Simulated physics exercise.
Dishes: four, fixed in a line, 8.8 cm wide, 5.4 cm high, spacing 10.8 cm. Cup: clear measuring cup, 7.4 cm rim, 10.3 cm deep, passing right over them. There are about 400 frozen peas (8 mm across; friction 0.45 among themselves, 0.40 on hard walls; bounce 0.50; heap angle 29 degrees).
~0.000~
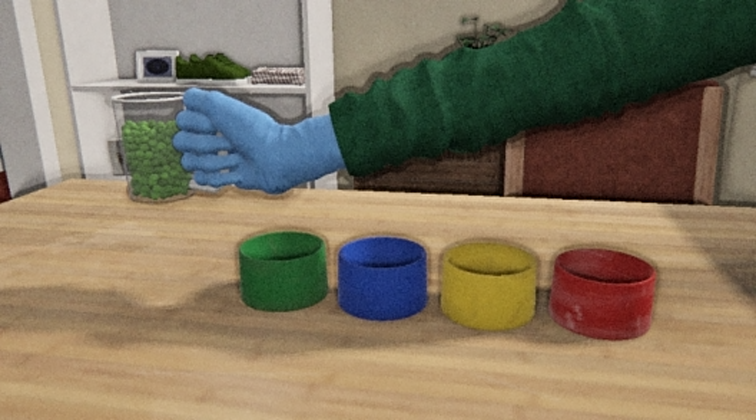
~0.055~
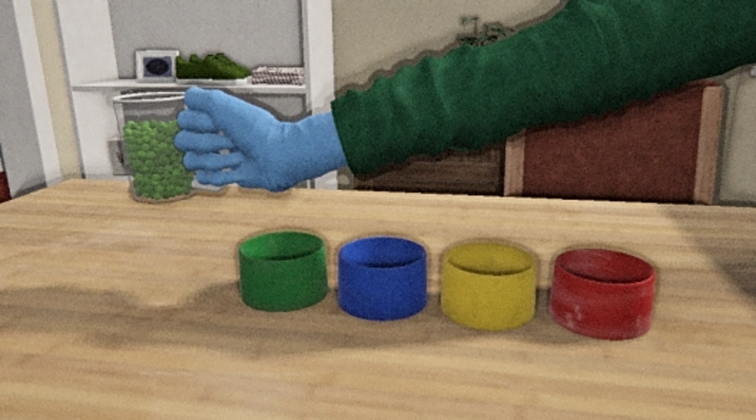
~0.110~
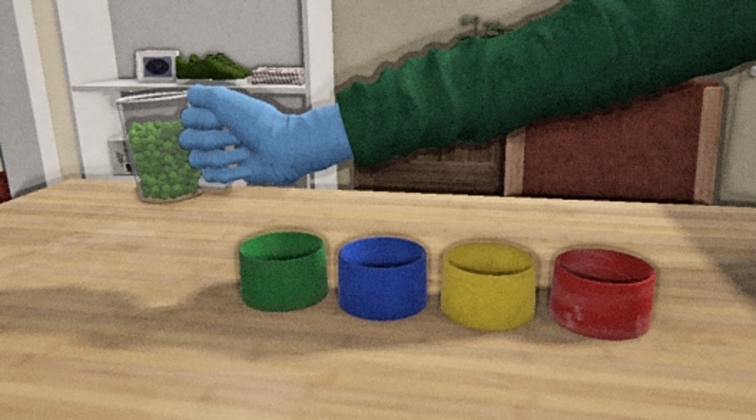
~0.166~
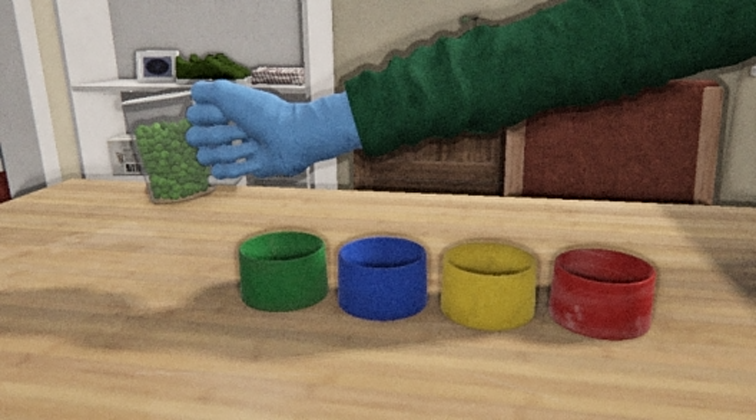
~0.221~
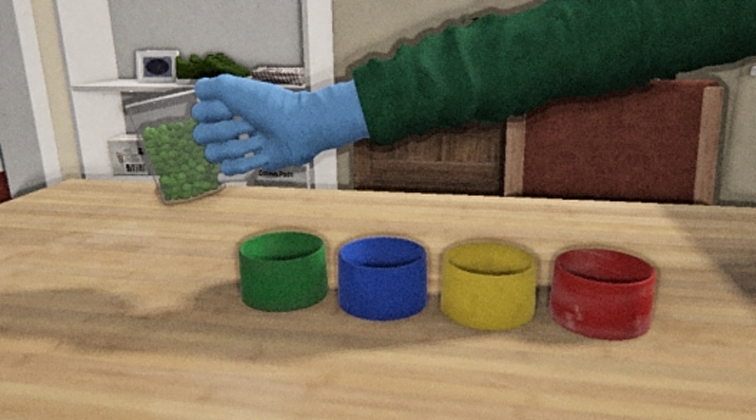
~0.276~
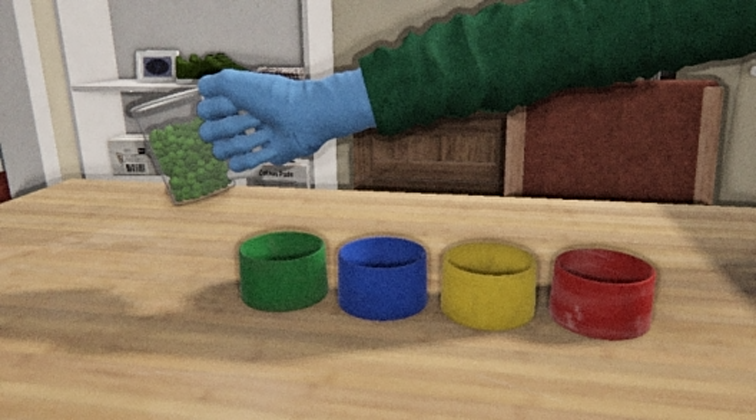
A blue-gloved hand in a green sleeve held a clear cup of green peas above a wooden table, then moved it slightly right while tilting it, behind green, blue, yellow and red dishes.
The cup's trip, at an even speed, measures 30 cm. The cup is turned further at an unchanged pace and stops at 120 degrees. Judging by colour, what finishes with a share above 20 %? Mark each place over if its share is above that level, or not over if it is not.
Red dish: Not over, blue dish: Over, green dish: Over, yellow dish: Not over, counter: Over.
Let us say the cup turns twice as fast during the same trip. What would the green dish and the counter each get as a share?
Green 40; counter 60.
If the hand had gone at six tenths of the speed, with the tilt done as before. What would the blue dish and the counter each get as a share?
Shares - blue 0, counter 60.
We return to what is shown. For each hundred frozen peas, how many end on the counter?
Some 35 in a hundred.
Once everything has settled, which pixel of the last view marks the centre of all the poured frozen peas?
I'd say roughly (339, 288).
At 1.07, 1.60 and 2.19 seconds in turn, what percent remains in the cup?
In turn: 100 %, 55 %, 0 %.
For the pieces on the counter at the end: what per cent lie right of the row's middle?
0 per cent.
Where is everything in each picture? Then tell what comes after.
Cup at (158, 147), tilt 0 degrees, lip at (119, 97), moved 0.0 cm; middle of the pieces at (164, 159); green dish at (282, 246); blue dish at (382, 252); yellow dish at (489, 259); red dish at (604, 266), in the first picture.
Cup at (159, 147), tilt 1 degrees, lip at (120, 98), moved 0.2 cm; middle of the pieces at (166, 159), in the second picture.
Cup at (165, 147), tilt 4 degrees, lip at (123, 100), moved 0.8 cm; middle of the pieces at (171, 159), in the third picture.
Cup at (172, 147), tilt 8 degrees, lip at (129, 103), moved 1.7 cm; middle of the pieces at (180, 159), in the fourth picture.
Cup at (180, 148), tilt 12 degrees, lip at (134, 106), moved 2.6 cm; middle of the pieces at (188, 159), in the fifth picture.
Cup at (188, 148), tilt 17 degrees, lip at (139, 110), moved 3.4 cm; middle of the pieces at (197, 159); green dish at (282, 246); blue dish at (382, 252); yellow dish at (489, 259); red dish at (604, 266). The cup turns about 75 degrees a second and travels 16 cm a second, in the sixth picture.
After 1.07 s, tilt 78 degrees; cup holds 100 %.
Then, at 1.60 s, tilt 118 degrees; cup holds 55 %, green 25 %.
After 2.19 s, tilt 120 degrees; cup holds 0 %, blue 40 %, green 30 %.
In the end, at 2.6 s, red 0 %, blue 40 %, green 30 %, yellow 0 %, counter 35 %.
